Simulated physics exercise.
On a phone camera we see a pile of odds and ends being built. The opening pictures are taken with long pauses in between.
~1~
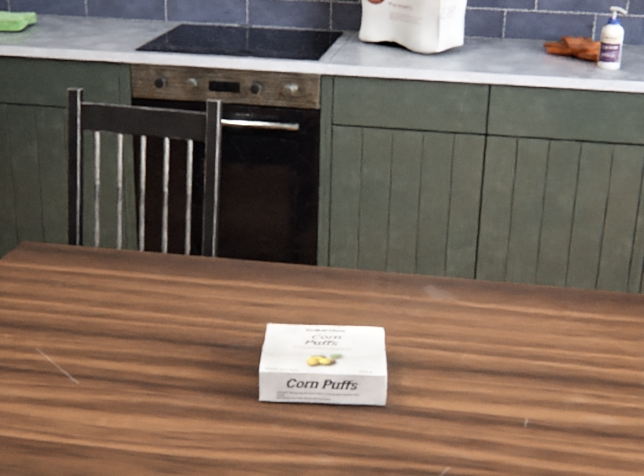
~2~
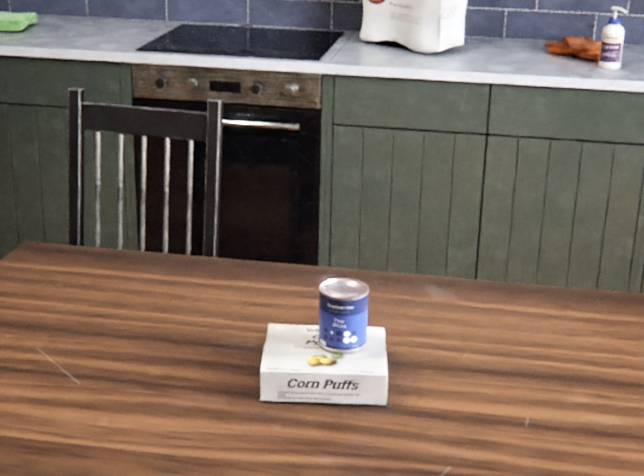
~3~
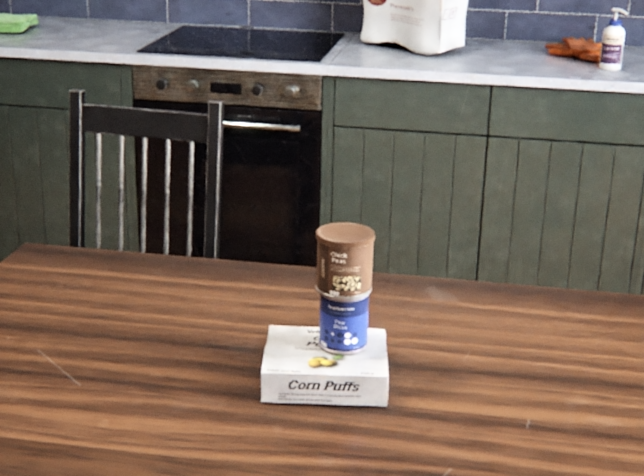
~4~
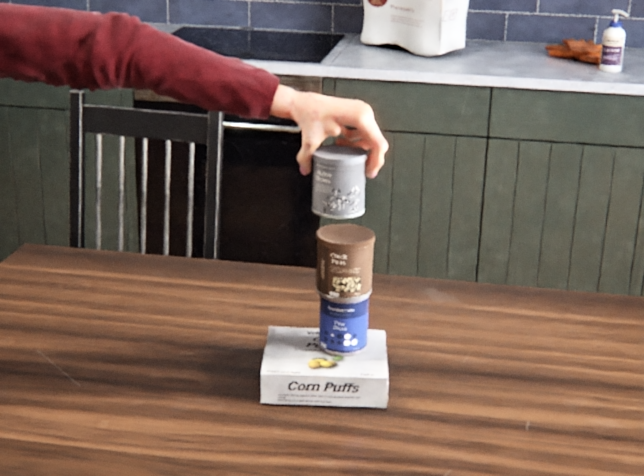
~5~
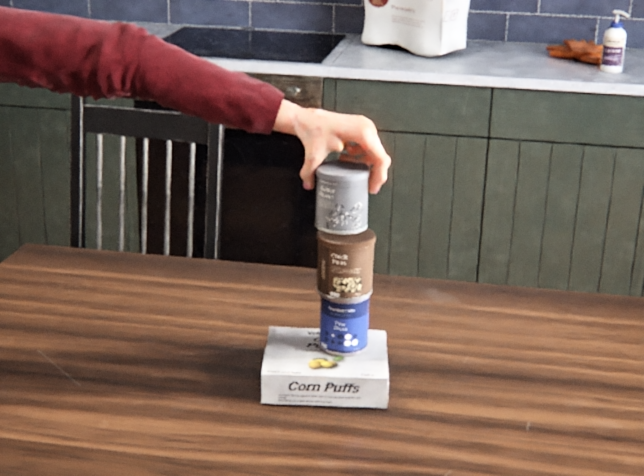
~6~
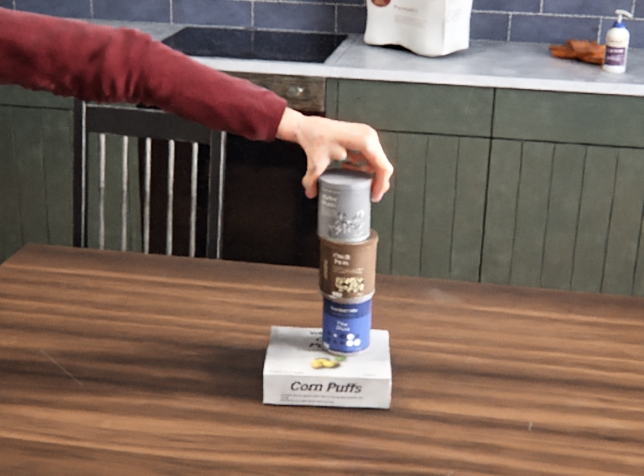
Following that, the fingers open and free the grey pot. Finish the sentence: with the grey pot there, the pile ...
The pile stands firm.
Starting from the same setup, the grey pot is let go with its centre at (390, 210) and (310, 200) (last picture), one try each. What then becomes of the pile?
On the first go it collapses, and on the second it collapses.
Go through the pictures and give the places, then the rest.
In the first frame, the last thing is not in view yet.
In the second frame, the last thing is not in view yet; white packet (325, 363).
In the third frame, the last thing is not in view yet; blue pot (344, 317).
The fourth frame shows on its way; grey pot (339, 181); brown pot (345, 262).
The fifth frame shows on its way; grey pot (342, 196); white packet (326, 366).
The sixth frame shows set down, still held; grey pot (344, 205); blue pot (347, 318).
Then, 1.00 s past the last view, nothing moves.
Then, 1.80 s past the last view, grey pot resting near (343, 205).
Finally, all 4 still in place. Final places as the last picture's camera would see them, grey pot near (343, 205). The pile holds.
